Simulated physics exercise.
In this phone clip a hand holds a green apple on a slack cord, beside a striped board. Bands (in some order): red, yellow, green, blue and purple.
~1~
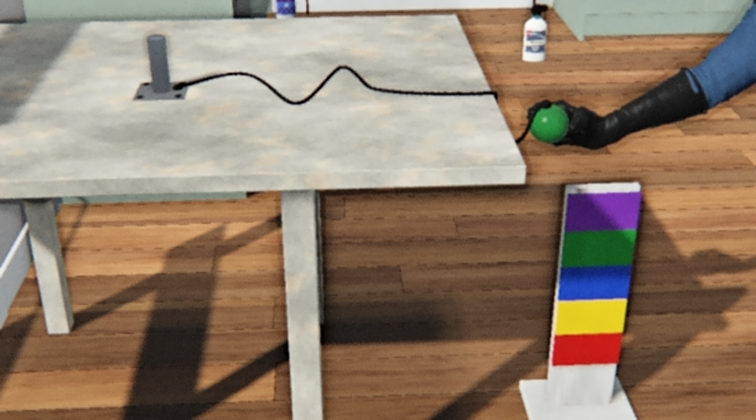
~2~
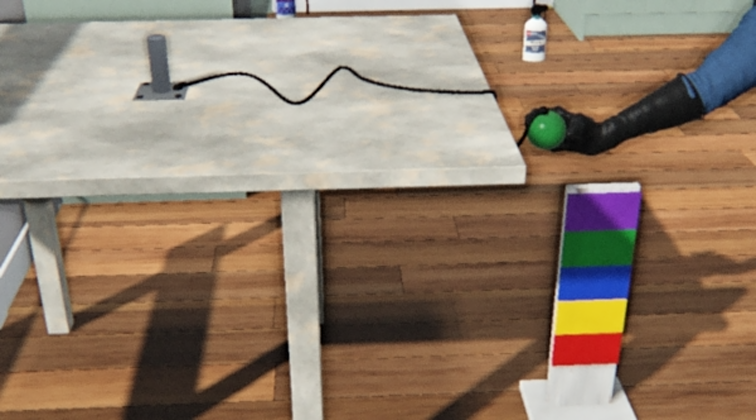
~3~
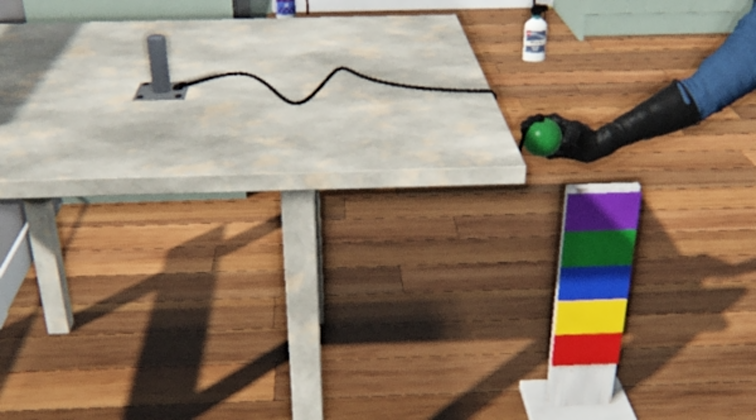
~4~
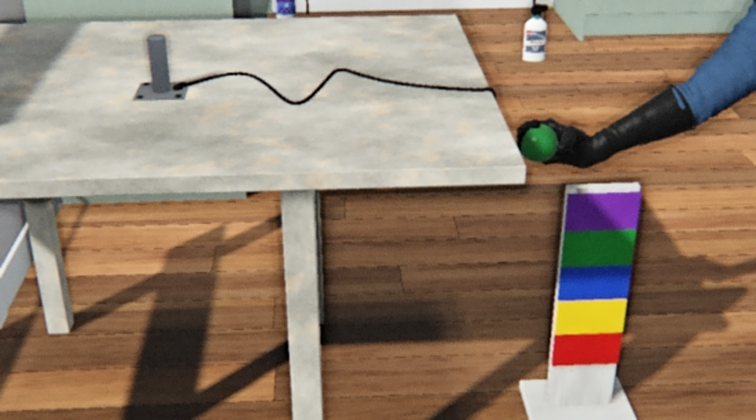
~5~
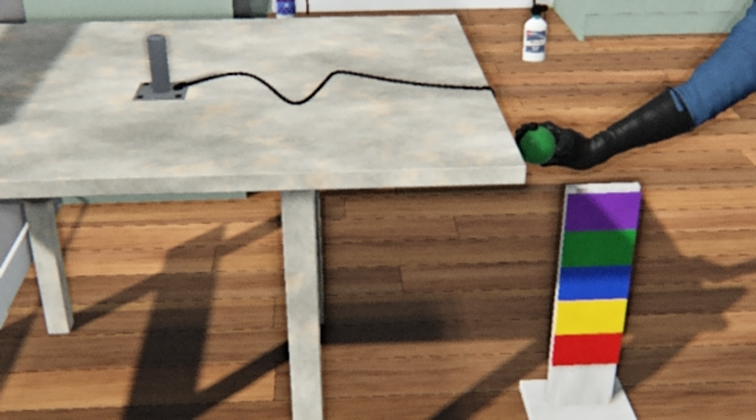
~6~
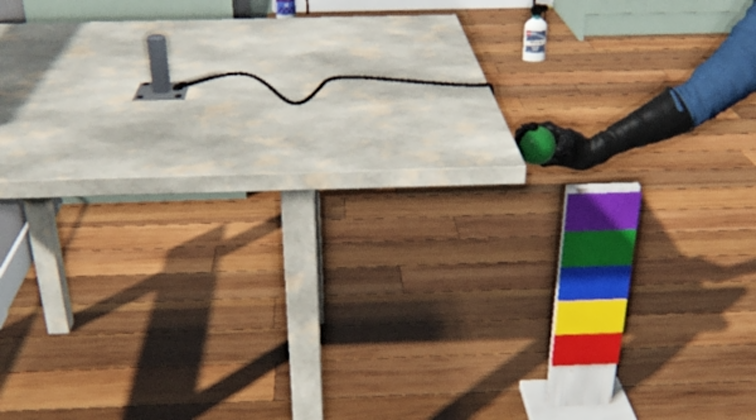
Beside a pale stone-like table on a wooden floor, a black-gloved hand holds a green ball on a slack cord near a colour-striped board. The hand moves the ball slightly down and left toward the table edge, and the cord's bend on the tabletop flattens a little, before hand and ball stay almost still.
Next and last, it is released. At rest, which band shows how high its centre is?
The red band shows it.
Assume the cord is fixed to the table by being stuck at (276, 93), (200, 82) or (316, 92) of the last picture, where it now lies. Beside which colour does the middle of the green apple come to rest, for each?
For the first place it's yellow, for the second red, and for the third blue.
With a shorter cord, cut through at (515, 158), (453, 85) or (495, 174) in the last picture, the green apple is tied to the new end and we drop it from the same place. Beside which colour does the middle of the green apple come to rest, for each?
In the order given, it comes out as yellow; higher than all five; blue.
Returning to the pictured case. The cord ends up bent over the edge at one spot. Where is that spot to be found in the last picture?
That would be the bit at (378, 79).
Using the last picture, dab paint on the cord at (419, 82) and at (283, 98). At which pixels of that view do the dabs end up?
(486, 124) for the first, (343, 85) for the second.
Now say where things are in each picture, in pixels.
Green apple (549, 124); purple (603, 213); green (599, 249); blue (595, 284); yellow (591, 318); red (587, 350), in the first picture.
Green apple (546, 130); cord through (219, 76) (283, 98) (332, 74) (393, 87) (493, 107), in the second picture.
Green apple (542, 137), in the third picture.
Green apple (538, 143); cord through (219, 76) (283, 98) (332, 74) (413, 86) (494, 125), in the fourth picture.
Green apple (536, 146), in the fifth picture.
Green apple (536, 146); cord through (219, 76) (283, 98) (344, 78) (446, 84) (491, 152), in the sixth picture.
Soon after, apple near (466, 298); level with blue.
After that, apple near (483, 337); level with red.
In the end, apple near (465, 348); level with red. At red.
